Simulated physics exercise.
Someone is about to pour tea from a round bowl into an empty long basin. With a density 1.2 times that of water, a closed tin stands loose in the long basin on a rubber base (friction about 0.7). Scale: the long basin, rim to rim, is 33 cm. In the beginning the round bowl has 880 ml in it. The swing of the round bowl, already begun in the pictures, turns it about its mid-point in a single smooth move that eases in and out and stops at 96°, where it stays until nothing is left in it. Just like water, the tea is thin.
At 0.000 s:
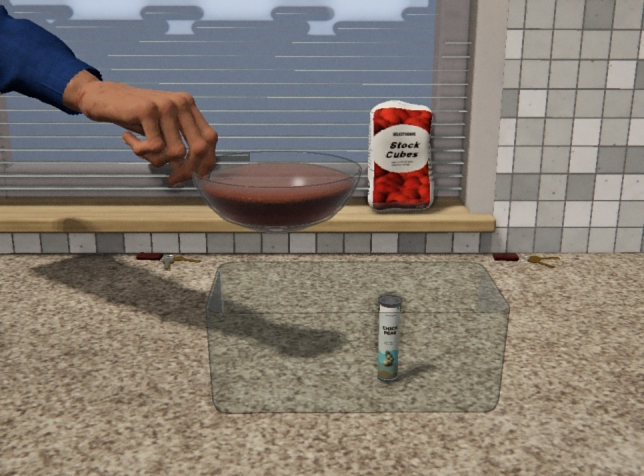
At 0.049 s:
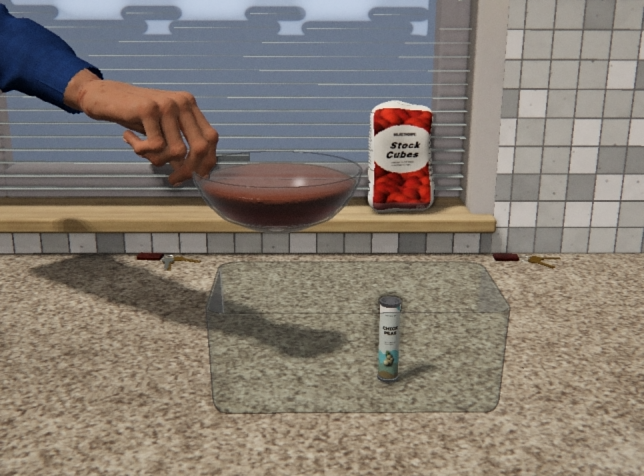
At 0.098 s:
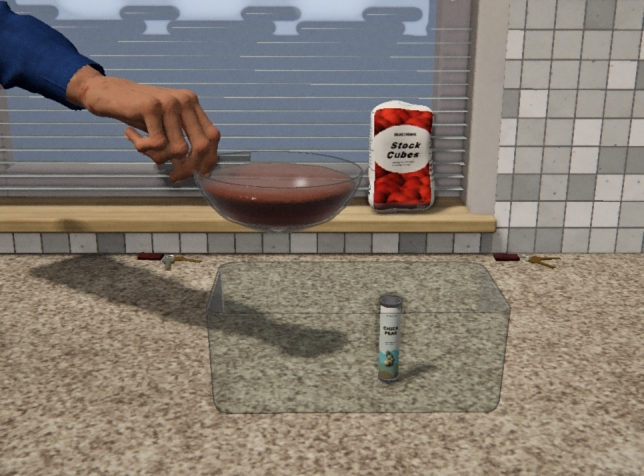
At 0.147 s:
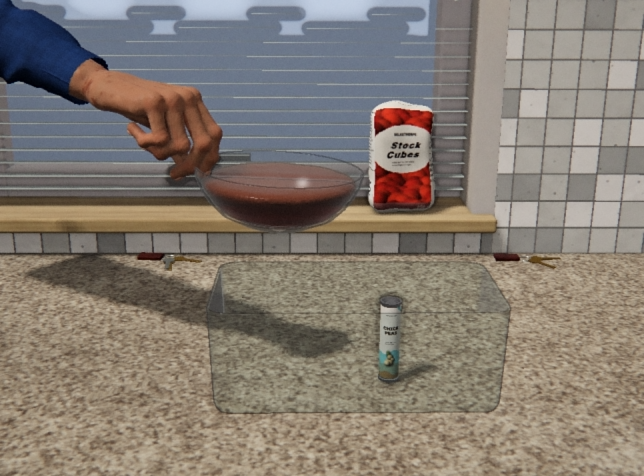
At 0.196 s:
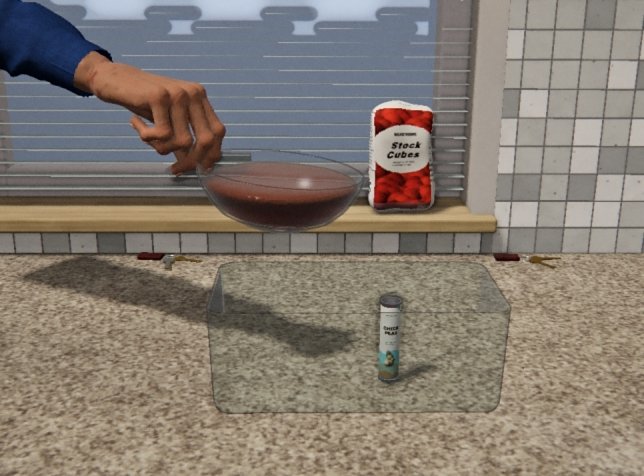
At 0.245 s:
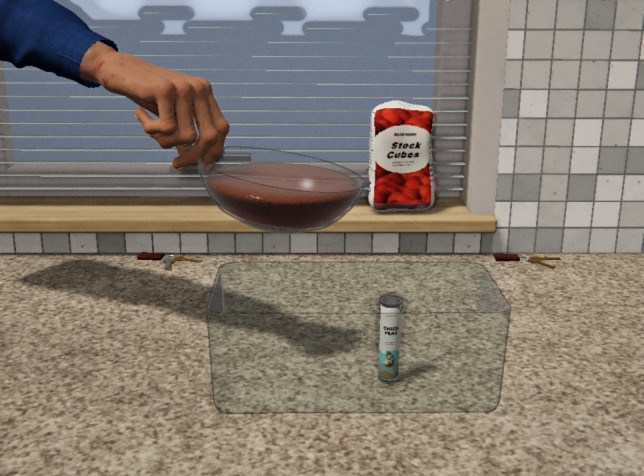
A hand slowly tilts a round glass bowl of reddish-brown liquid rightward above a clear basin.
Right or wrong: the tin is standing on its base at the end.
Right, it is standing.
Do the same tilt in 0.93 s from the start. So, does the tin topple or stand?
After the tilt, the tin is still standing.
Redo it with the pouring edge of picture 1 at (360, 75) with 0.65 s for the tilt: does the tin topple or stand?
Result: Tin tipped over.
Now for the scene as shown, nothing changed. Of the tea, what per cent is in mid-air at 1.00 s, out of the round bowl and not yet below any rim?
I'd put it at about 2 per cent of the liquid.
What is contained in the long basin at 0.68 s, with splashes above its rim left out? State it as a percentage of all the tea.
Around 32 percent.
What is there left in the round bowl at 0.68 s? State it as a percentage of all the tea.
Roughly 34 per cent.
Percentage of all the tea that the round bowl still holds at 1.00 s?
1 %.
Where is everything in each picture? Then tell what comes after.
The first frame shows tilt 0°; pouring edge (361, 170); surface from (199, 178) to (356, 178); the long basin's rim runs from (213, 287) to (495, 287); the tin's top is at (390, 304).
The second frame shows tilt 0°; pouring edge (361, 170); surface from (200, 178) to (356, 178).
The third frame shows tilt 2°; pouring edge (362, 172); surface from (201, 177) to (357, 180).
The fourth frame shows tilt 4°; pouring edge (363, 175); surface from (202, 175) to (357, 181).
The fifth frame shows tilt 6°; pouring edge (364, 179); surface from (204, 175) to (359, 182).
The sixth frame shows tilt 10°; pouring edge (364, 184); surface from (206, 174) to (360, 182).
Then, 0.68 s in, the tilt is 58° and 34 per cent is still to pour; the tin stands where it began.
Then, 1.00 s in, the tilt is 90° and 1 per cent is still to pour; the tin stands where it began.
Then, 1.34 s in, the tilt is 96° and 0 per cent is still to pour; the tin stands where it began.
Then, 1.70 s in, the tilt is 96° and 0 per cent is still to pour; the tin stands where it began.
Finally, the tin stands where it began.
